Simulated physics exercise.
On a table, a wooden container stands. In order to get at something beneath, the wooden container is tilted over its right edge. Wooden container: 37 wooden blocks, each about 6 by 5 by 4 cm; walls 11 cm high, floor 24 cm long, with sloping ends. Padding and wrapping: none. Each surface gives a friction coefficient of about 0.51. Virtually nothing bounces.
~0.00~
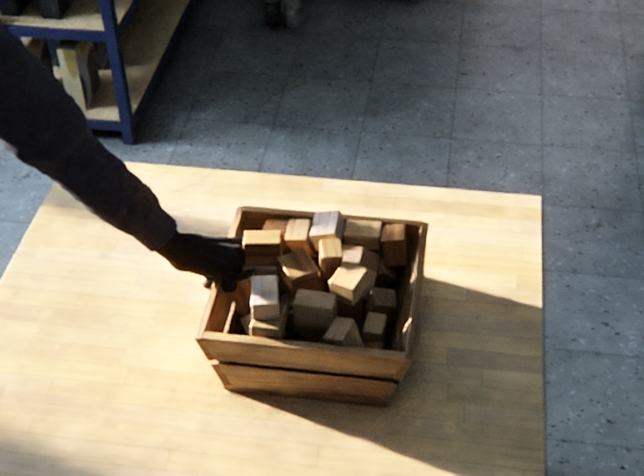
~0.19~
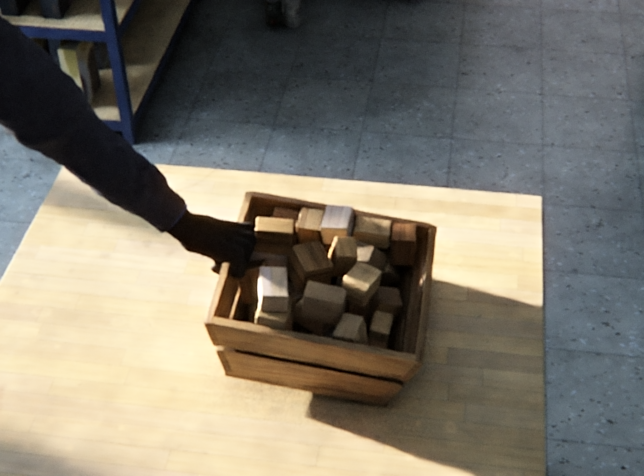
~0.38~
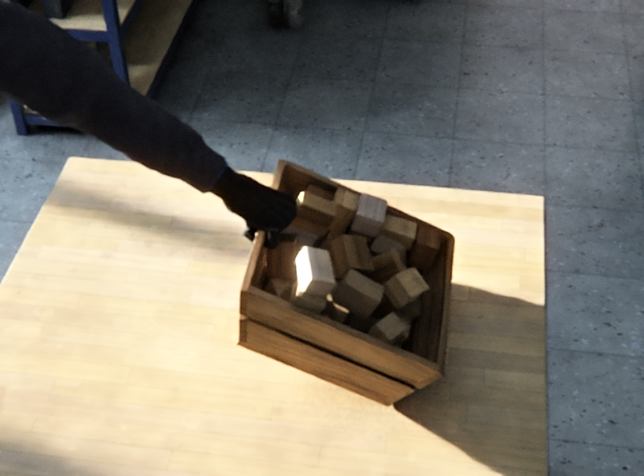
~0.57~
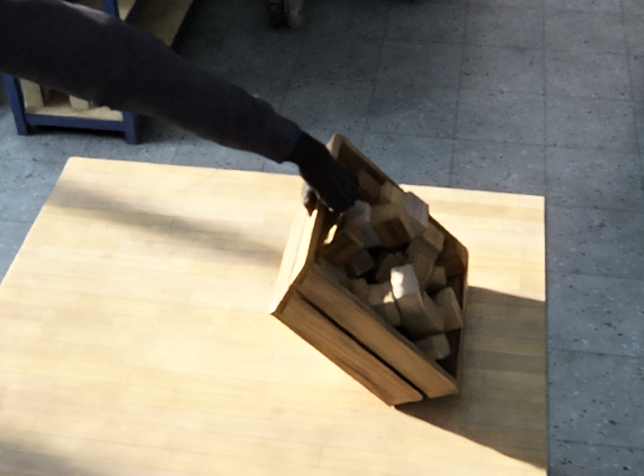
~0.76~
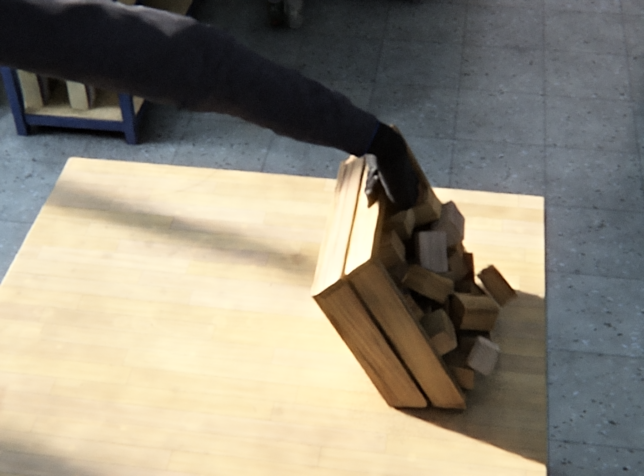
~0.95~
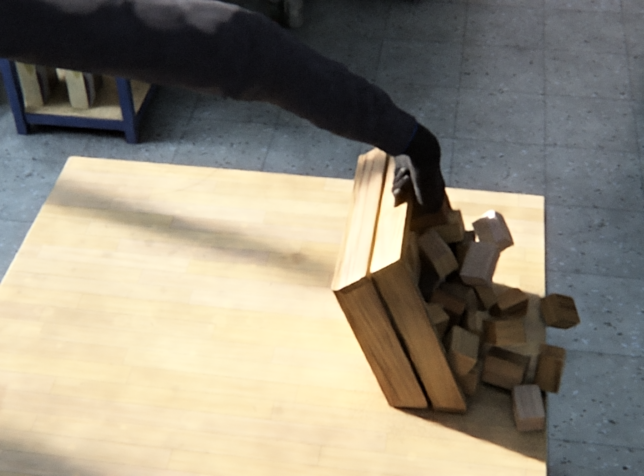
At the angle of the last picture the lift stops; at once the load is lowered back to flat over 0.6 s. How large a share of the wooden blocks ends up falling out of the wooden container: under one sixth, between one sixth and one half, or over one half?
Most likely the spill will come to a sixth up to half of the pieces.
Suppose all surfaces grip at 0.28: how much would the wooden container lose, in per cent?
Then the wooden container sheds 10 per cent of its load.
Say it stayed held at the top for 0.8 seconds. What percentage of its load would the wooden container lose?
In that case the wooden container sheds 30 percent of its load.
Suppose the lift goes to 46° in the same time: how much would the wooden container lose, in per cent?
Then it's 10 per cent for the wooden container.
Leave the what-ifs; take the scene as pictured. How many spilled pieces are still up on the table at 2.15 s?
My count comes to close to 8.
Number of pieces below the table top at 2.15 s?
It comes to near 4.
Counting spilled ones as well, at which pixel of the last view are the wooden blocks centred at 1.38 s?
Centre approx. at (396, 306).
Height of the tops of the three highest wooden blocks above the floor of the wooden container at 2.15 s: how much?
About 12 cm.
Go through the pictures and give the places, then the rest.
In the first frame (we follow the rim corner now nearest the camera), wooden container at (406, 355); tilt 0°; nothing out yet.
In the second frame, wooden container at (416, 358); tilt 7°.
In the third frame, wooden container at (439, 368); tilt 25°.
In the fourth frame, wooden container at (458, 384); tilt 45°.
In the fifth frame, wooden container at (465, 400); tilt 63°.
In the sixth frame, wooden container at (467, 405); tilt 70°; 8 out, the lowest block at (560, 311).
After 1.14 s, tilt 53°; 10 of 37 out of the wooden container.
After 1.38 s, tilt 14°; 12 of 37 out of the wooden container.
After 1.72 s, tilt 0°; 12 of 37 out of the wooden container.
Outcome (at 2.15 s), 12 of 37 out of the wooden container. Asked share, 12 of 37, 32 per cent.
